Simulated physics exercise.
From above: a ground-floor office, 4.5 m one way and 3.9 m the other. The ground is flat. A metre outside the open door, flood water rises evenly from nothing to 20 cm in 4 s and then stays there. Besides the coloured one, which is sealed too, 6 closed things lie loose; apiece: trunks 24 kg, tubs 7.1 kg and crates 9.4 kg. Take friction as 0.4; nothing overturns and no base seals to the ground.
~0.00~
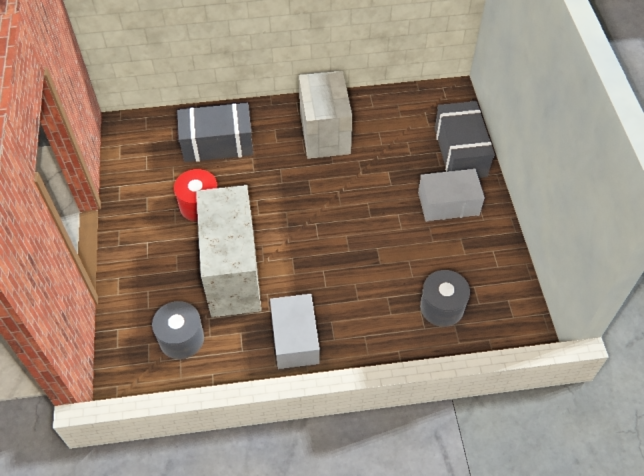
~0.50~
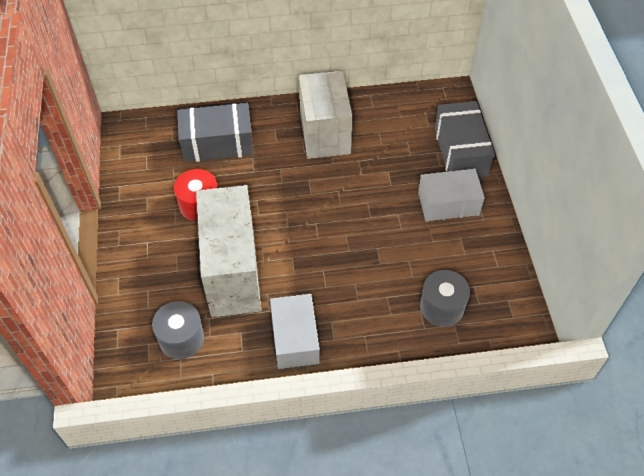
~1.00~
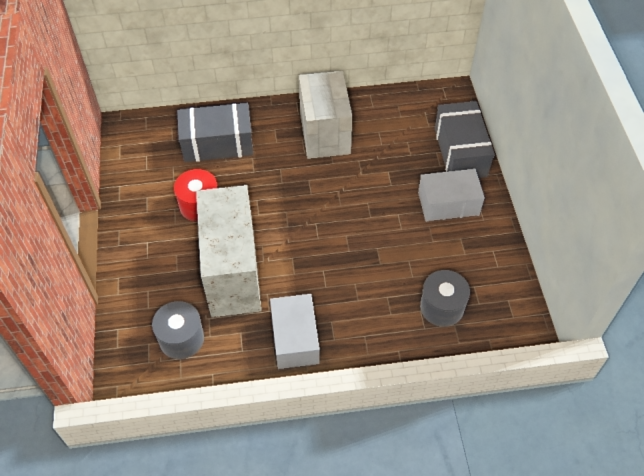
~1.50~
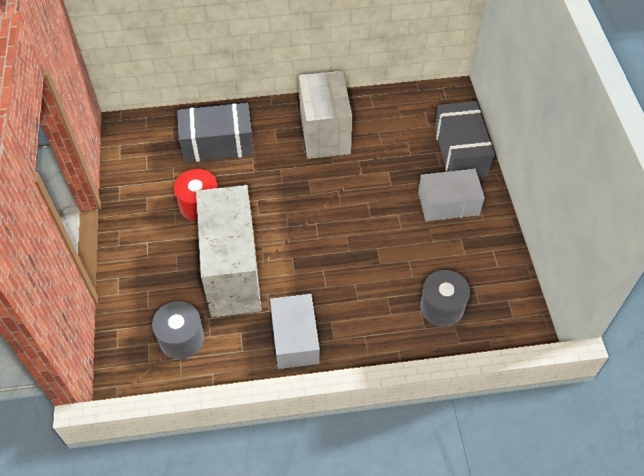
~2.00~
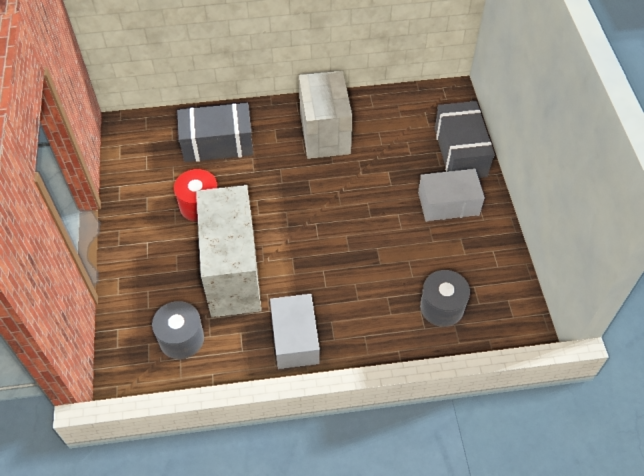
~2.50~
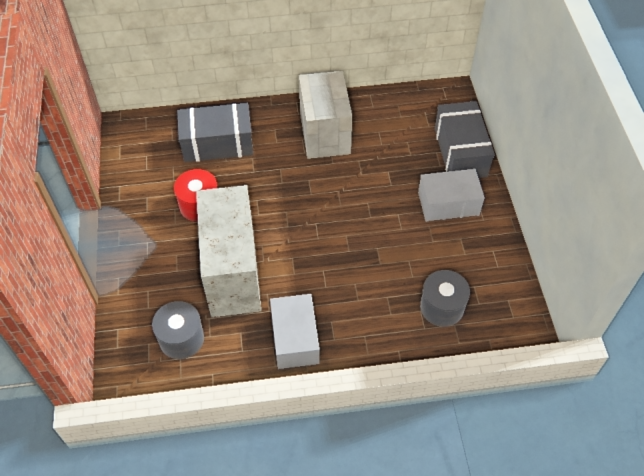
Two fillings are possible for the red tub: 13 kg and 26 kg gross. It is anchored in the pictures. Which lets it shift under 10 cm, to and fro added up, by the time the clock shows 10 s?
For it, neither weight holds it.
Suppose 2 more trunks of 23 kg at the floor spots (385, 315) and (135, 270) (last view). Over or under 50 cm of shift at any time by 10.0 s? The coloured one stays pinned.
In turn: Short of it, past it.
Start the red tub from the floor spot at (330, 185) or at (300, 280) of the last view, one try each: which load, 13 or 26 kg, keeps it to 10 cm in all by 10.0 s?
In turn: It takes the larger; either load holds.
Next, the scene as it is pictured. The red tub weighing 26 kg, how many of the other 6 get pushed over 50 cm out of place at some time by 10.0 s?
I count 4.
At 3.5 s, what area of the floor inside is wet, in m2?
About 2.0 m2.
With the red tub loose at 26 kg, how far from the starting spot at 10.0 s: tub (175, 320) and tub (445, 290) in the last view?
In turn: 20 cm, 0 cm.
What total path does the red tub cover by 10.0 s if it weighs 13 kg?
Some 200 cm in all.
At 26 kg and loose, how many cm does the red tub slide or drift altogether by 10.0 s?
Some 40 cm in all.
After 3.5 s the red tub would be 0 cm from its start with 13 kg and 0 cm from its start with 26 kg; 4 cm of water round it then.
After 4.5 s the red tub would be 30 cm from its start with 13 kg and 1 cm from its start with 26 kg; 7 cm of water round it then.
After 7.0 s the red tub would be 160 cm from its start with 13 kg and 16 cm from its start with 26 kg; 7 cm of water round it then.
After 10.0 s the red tub would be 175 cm from its start with 13 kg and 37 cm from its start with 26 kg; 7 cm of water round it then.
